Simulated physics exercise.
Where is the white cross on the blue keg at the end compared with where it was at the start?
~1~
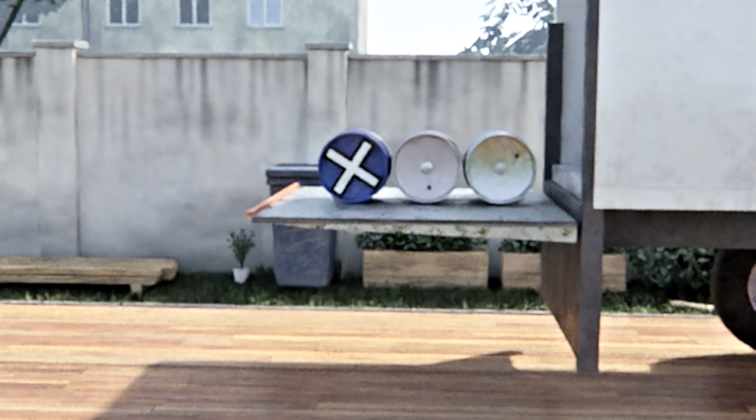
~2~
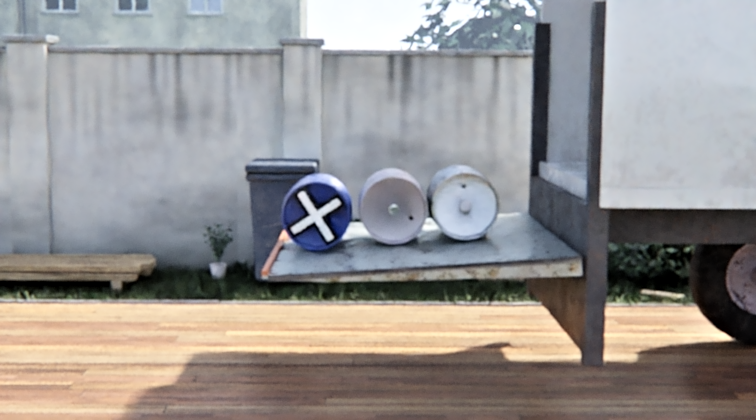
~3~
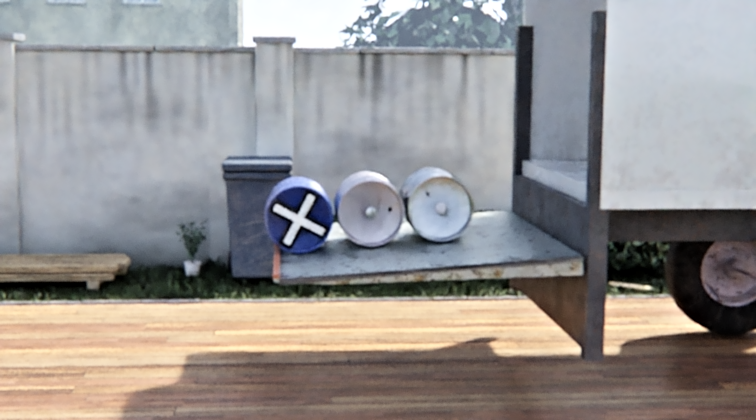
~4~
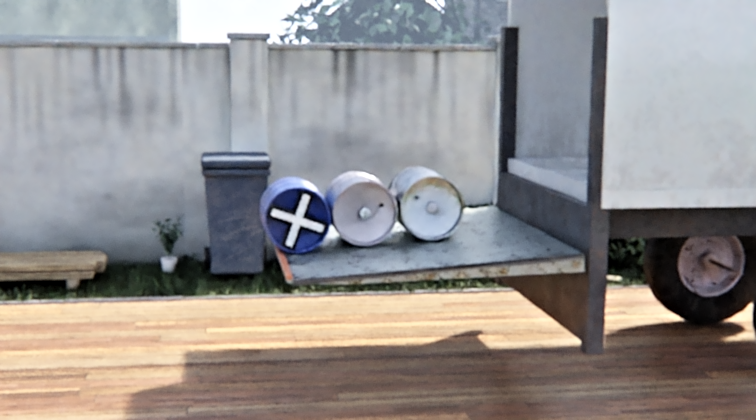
It ends up lower and further to the left in the view than at the start, with the blue keg still on the lowered, tilted plate.
Walled yard with a truck's tail-lift lowering and tipping outwards, three kegs rolling left, the blue one staying on the plate.
